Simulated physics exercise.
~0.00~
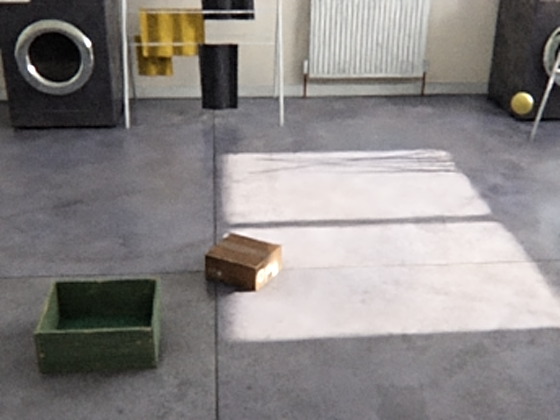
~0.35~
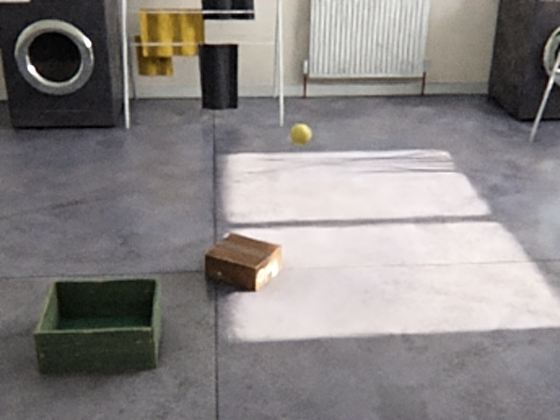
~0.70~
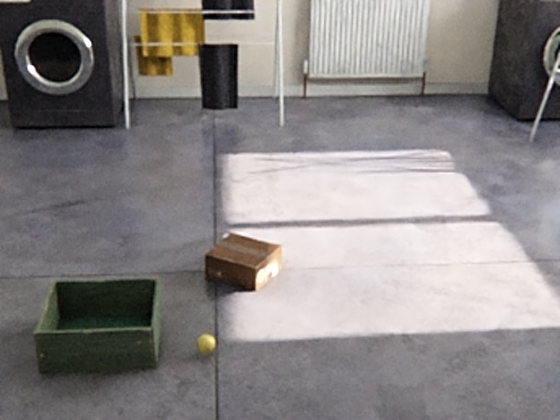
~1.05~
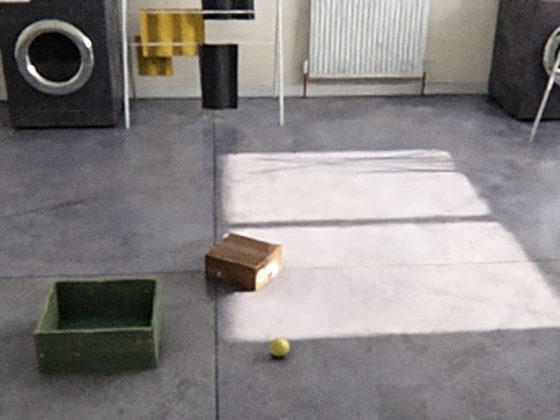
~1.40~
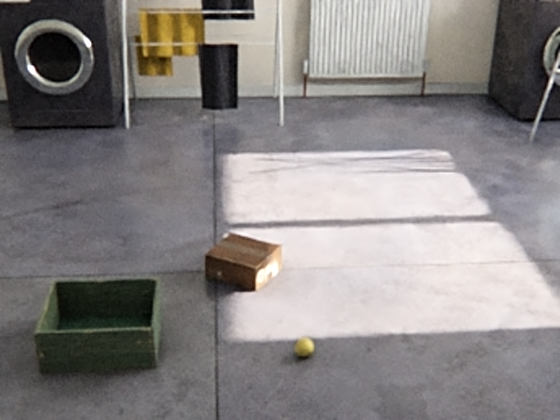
At first, a small yellow ball, the lemon, is at the upper right near a dark appliance, while an open green box sits at the lower left and a brown parcel rests near the middle of the grey floor. The lemon travels left, appearing in front of the white radiator. It then comes down and farther left, reaching a spot just right of the green box without being inside. Next it moves back to the right, away from the box. After one more short shift right, it ends outside the box, below the parcel, which never moves.
